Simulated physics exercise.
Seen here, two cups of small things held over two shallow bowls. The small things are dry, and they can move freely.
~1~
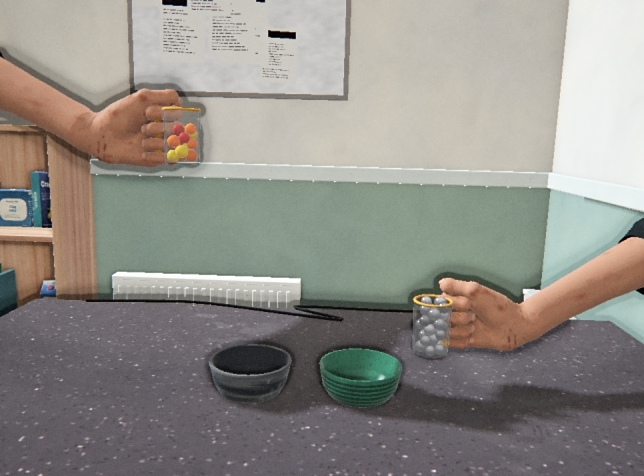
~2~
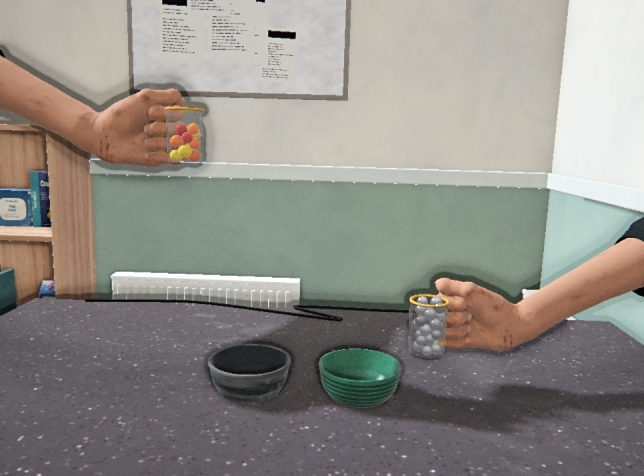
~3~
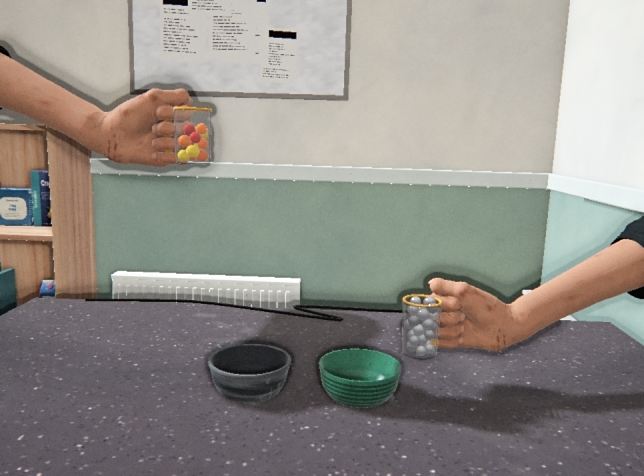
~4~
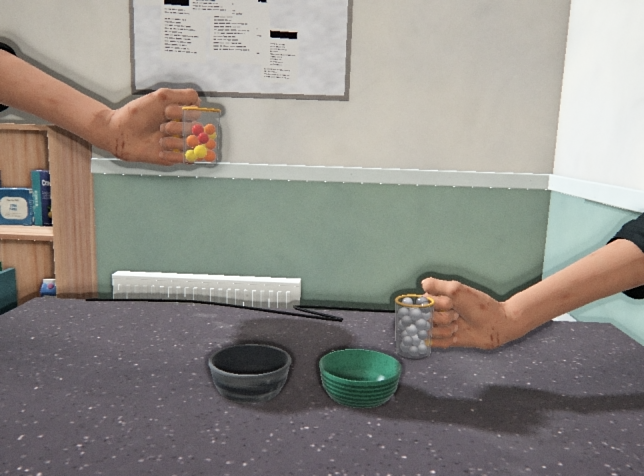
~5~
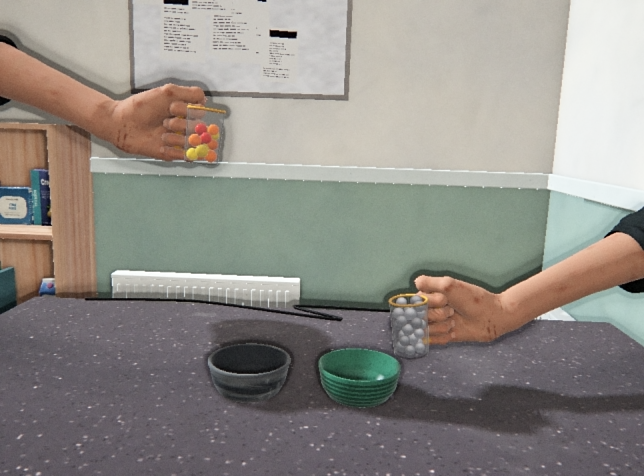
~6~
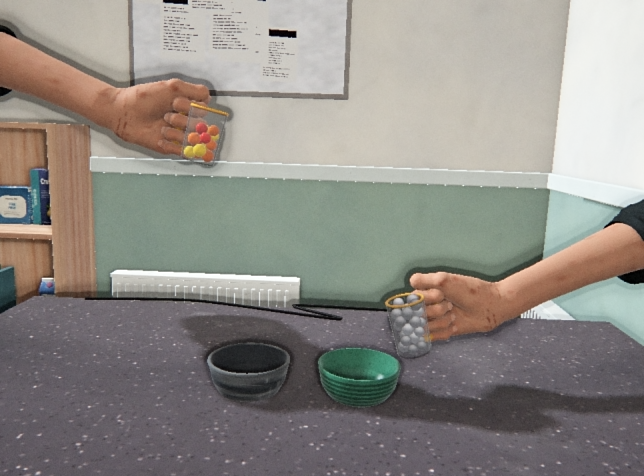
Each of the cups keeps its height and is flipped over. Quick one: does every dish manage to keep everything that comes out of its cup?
Here is how it goes: Left dish - misses some; right dish - keeps everything.
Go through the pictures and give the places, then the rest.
Left dish near (244, 379), empty; left cup near (182, 136), holding glass marbles, high above its dish; right dish near (362, 385), empty; right cup near (432, 327), holding steel balls, just above its dish, in the first frame.
Left cup near (185, 136), upright; right cup near (428, 327), upright, in the second frame.
Left cup near (193, 136), upright; right cup near (421, 327), upright, in the third frame.
Left cup near (201, 137), upright; right cup near (414, 327), upright, in the fourth frame.
Left cup near (204, 136), tipped 7°; right cup near (410, 326), tipped 7°, in the fifth frame.
Left dish near (242, 377); left cup near (203, 135), tipped 14°; right dish near (360, 384); right cup near (410, 326), tipped 14°, in the sixth frame.
Then, 0.48 s on from there, left, the whole lot still in the cup; right, the whole lot still in the cup.
Then, 0.99 s on from there, left, the whole lot still in the cup; right, all but a few still in the cup, a little in the dish, a little in the air.
Then, 1.59 s on from there, left, near a third in the dish, a little outside the dish, near half in the air; right, the whole lot in the dish.
In the end, left, near a third in the dish, near two thirds outside the dish; right, the whole lot in the dish, none at all outside the dish.
